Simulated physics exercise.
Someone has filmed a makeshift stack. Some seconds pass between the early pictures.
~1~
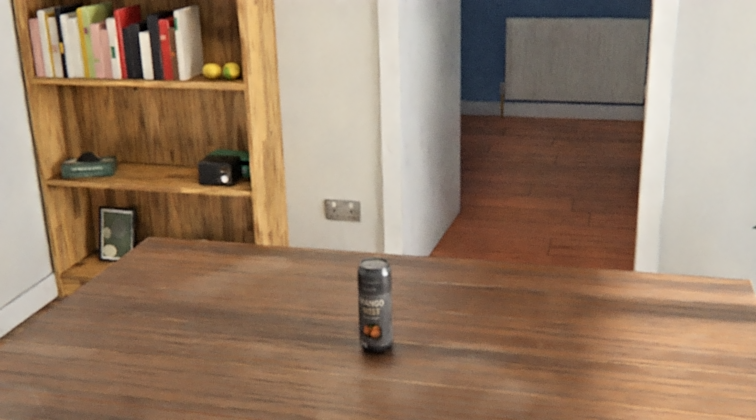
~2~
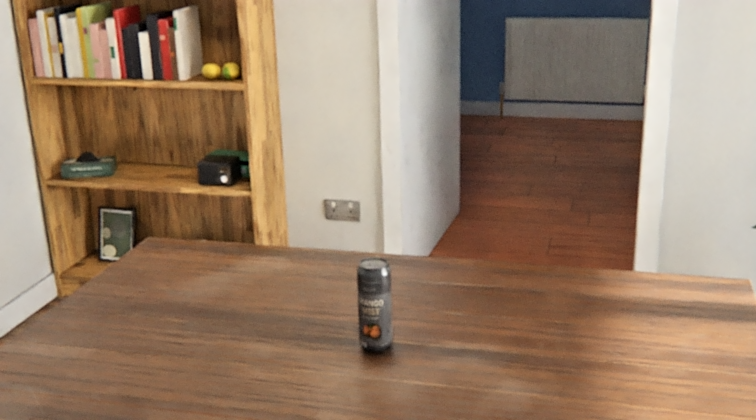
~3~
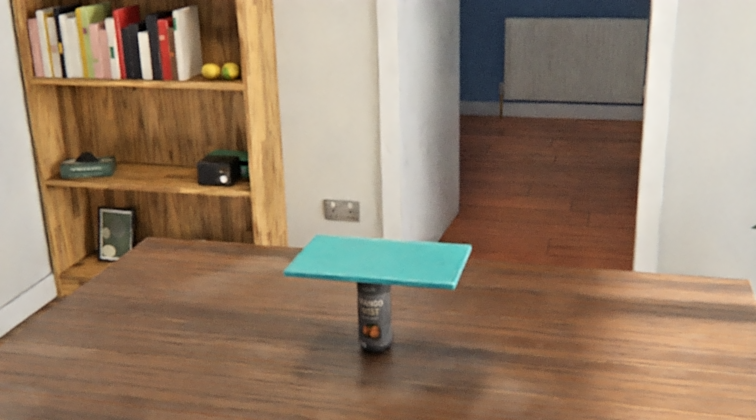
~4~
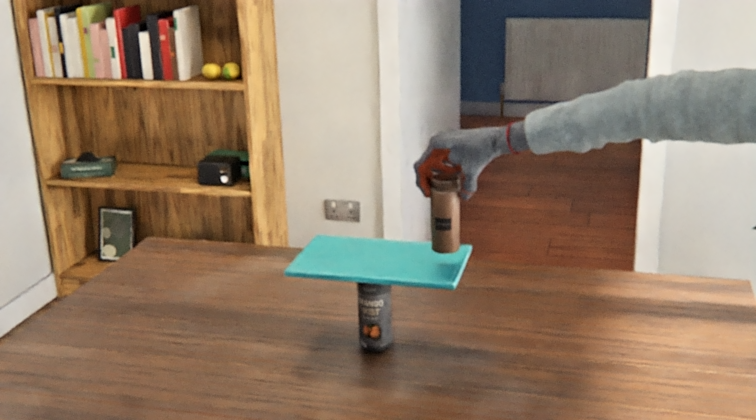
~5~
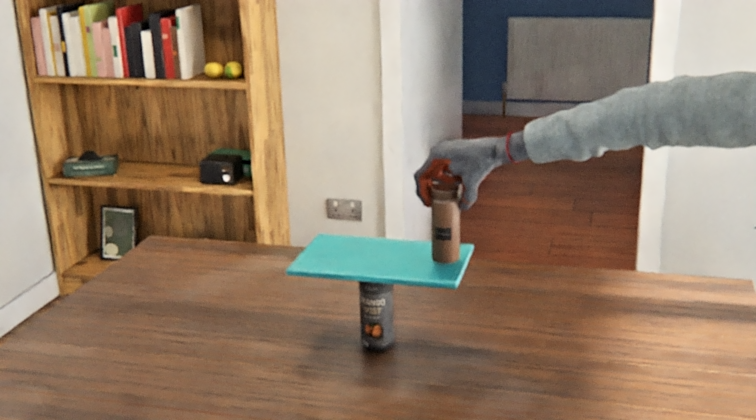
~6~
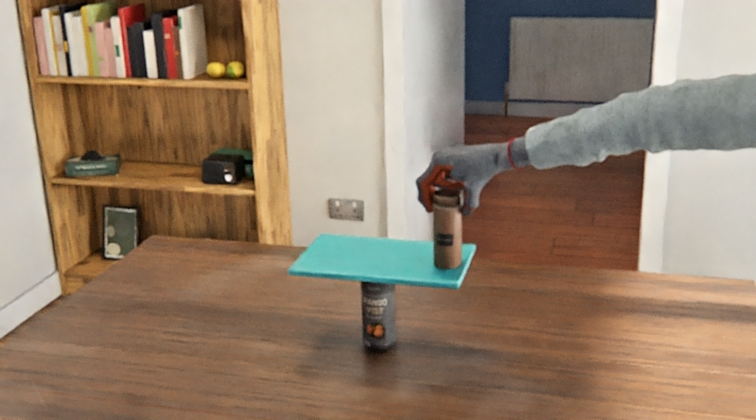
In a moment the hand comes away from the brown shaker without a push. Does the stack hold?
As it turns out, it gives way.
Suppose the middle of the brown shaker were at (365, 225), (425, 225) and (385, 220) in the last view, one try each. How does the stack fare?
In the first case it holds; in the second case it gives way; in the third case it holds.
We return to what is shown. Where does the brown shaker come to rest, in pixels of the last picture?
At about (482, 351).
Then, 0.60 s later than the last frame, brown shaker now fallen; turquoise lid tilted by 74°.
Then, 1.40 s later than the last frame, turquoise lid now fallen; grey can tilted by 43°.
When it is over, fallen, turquoise lid, brown shaker and grey can. End places, in pixels of the last picture, brown shaker near (482, 351). The stack loses its balance.
